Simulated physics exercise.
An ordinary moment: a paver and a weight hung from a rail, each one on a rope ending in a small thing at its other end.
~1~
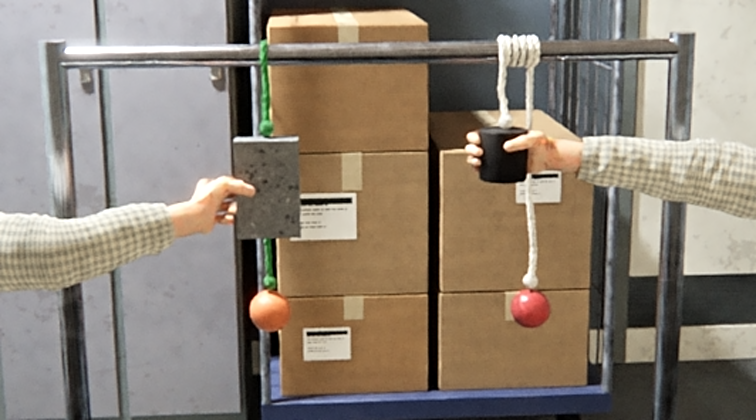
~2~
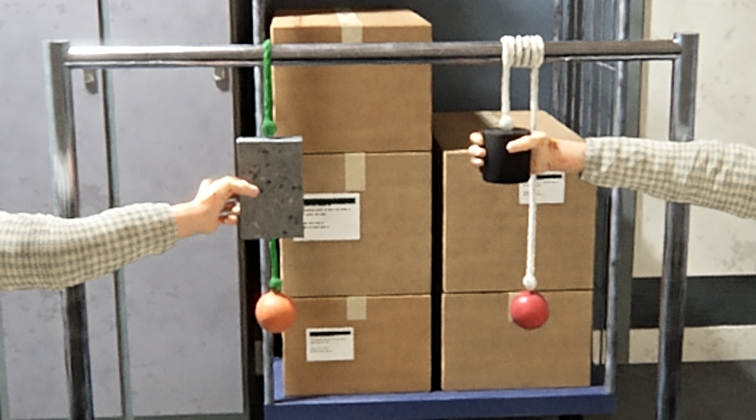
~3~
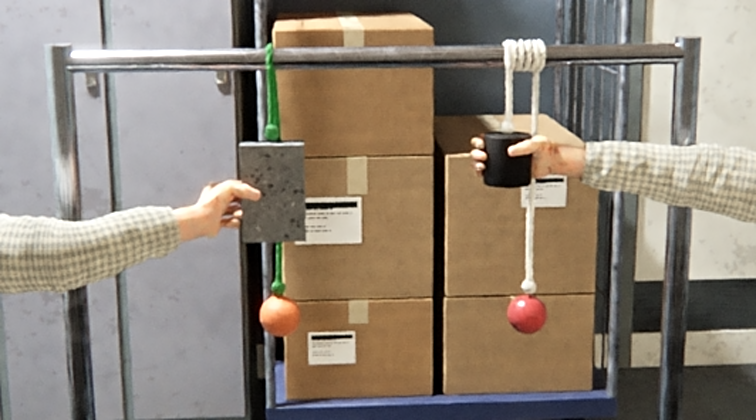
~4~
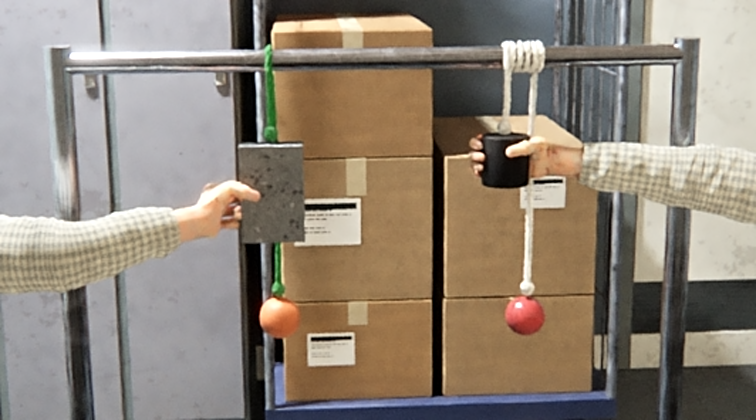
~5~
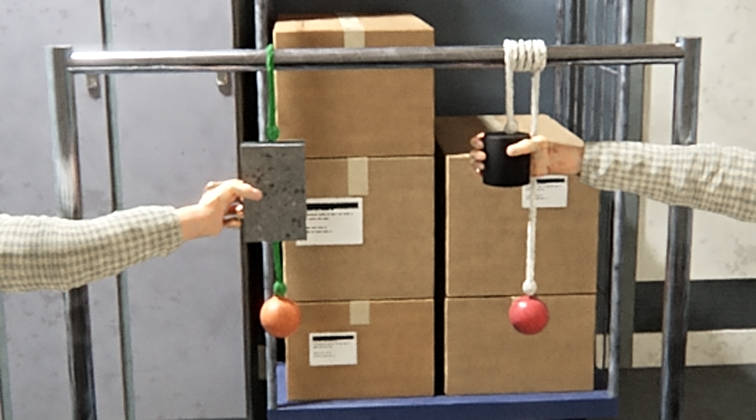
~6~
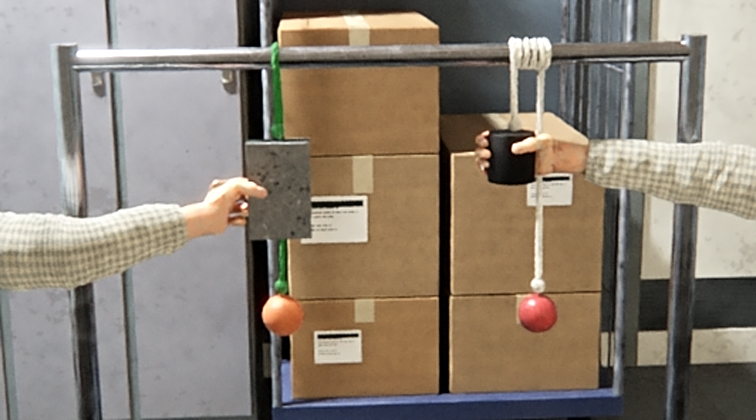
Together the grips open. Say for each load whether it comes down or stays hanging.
The paver comes down. The weight stays hanging.
Then, 0.38 s after the last picture, paver dropping near (282, 272); weight hanging near (514, 158).
Then, 0.66 s after the last picture, paver dropping; weight hanging near (515, 158).
Then, 0.92 s after the last picture, paver on the floor; weight hanging near (514, 159).
At rest, paver on the floor; weight hanging near (515, 159). The paver pulls its rope through and the weight stays hanging.
